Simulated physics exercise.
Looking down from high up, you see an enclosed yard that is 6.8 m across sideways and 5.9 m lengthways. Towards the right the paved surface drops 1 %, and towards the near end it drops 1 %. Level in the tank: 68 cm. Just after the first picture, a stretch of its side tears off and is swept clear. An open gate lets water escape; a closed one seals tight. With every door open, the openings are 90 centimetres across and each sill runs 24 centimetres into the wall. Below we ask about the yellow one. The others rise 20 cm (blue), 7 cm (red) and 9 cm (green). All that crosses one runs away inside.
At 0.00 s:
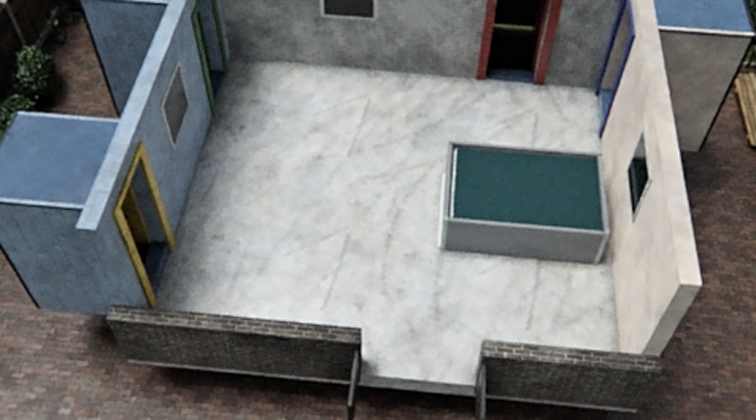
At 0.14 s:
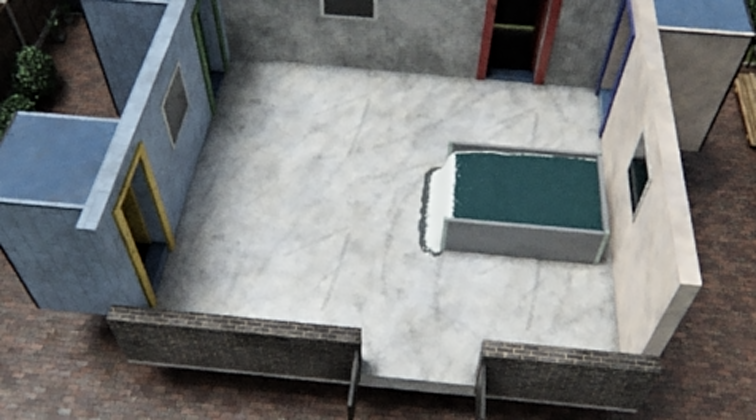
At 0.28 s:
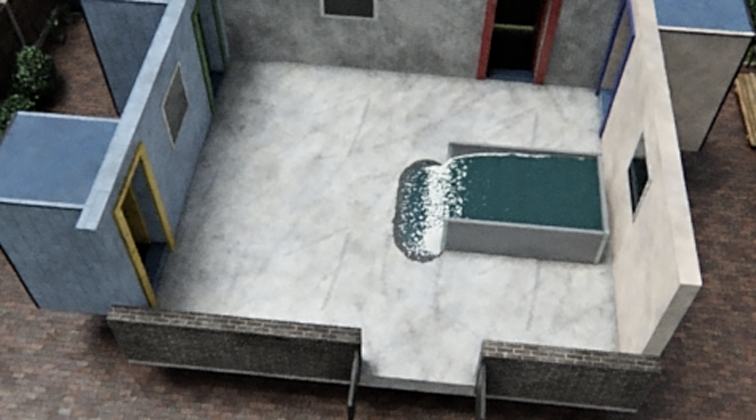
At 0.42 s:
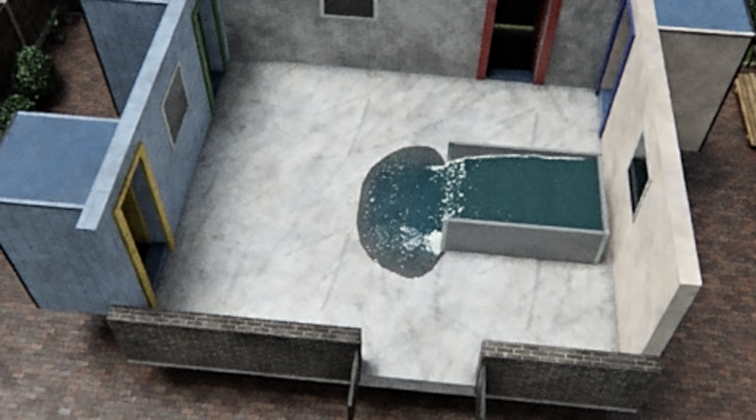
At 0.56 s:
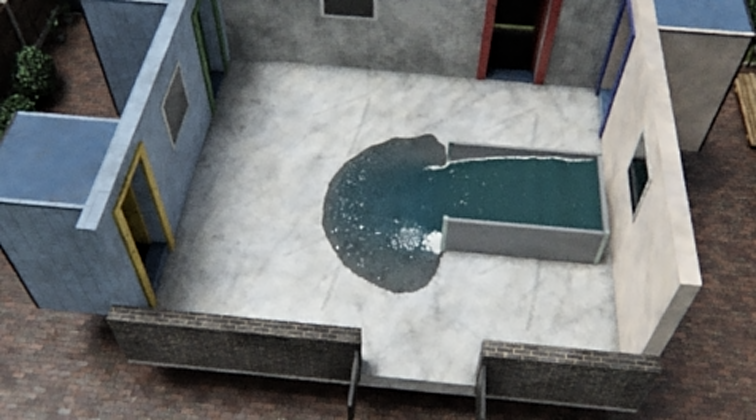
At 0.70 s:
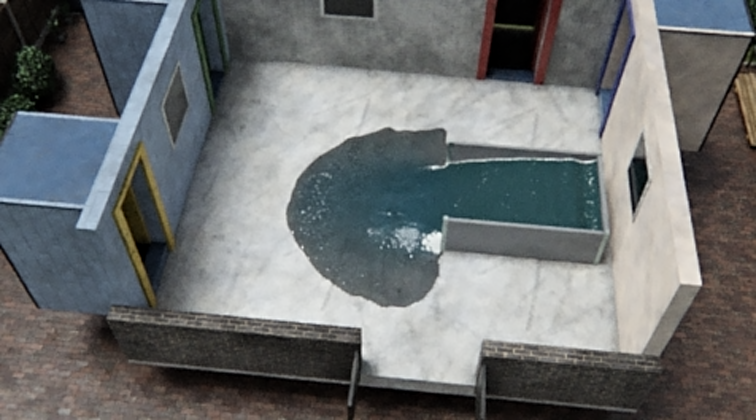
In a walled yard, water bursts from a tank's left side and spreads leftward across the floor.
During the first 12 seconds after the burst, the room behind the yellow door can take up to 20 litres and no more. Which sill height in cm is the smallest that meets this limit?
A height of roughly 17 cm.
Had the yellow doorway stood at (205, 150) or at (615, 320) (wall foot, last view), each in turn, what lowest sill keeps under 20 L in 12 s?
You'd want about 17 cm there first, then about 9.5 cm.
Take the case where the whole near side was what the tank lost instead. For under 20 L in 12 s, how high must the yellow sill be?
Then 10.0 cm.
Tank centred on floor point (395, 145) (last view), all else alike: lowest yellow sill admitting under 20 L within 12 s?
Then roughly 7.5 cm.
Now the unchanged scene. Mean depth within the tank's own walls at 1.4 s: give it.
On average, around 38 cm.
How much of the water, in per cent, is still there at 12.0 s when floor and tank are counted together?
Close to 90 per cent is still present.
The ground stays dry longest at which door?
That would be the blue door.
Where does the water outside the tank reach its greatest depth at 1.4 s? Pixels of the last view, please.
Look close to (432, 221).
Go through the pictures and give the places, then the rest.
Still water, 68 cm deep, in the tank at (525, 189); the yellow door at (148, 236) is dry, in the first picture.
The gap is at (448, 199), the front 0.3 m out at (426, 245); the back of the tank holds 68 cm, in the second picture.
The front is at (400, 239), 0.7 m from the gap at (448, 201); 1.2 m2 of floor is wet, 68 cm left at the back, in the third picture.
The front is at (363, 227), 1.3 m from the gap at (447, 203); 2.7 m2 of floor is wet, 68 cm left at the back, in the fourth picture.
Water pours out at (447, 203) and has run 1.9 m, to (328, 208); about 7 cm deep outside, 68 cm at the back, in the fifth picture.
The gap is at (447, 204), the front 2.4 m out at (293, 214); the back of the tank holds 62 cm; 2.1 m in a straight line remain to the yellow door at (148, 236), in the sixth picture.
After 1.4 s water covers 40 % of the floor, deepest (28 cm) near (432, 221); it has not reached the yellow door.
After 3.0 s water covers 60 % of the floor, deepest (34 cm) near (144, 336); 22 cm at the yellow door, 0 litres in over its 23 cm sill.
After 12.0 s water covers 95 % of the floor, deepest (14 cm) near (614, 383); 4 cm at the yellow door, 3 litres in over its 23 cm sill.
At the yellow door as built, the water arrived by 1.7 s and peaked near 24 cm at 3.4 s.
With a sill of 14 cm, 43 litres would have come in within the 12 s; with 19 cm, 11 litres. So under 20 litres takes about 17 cm.
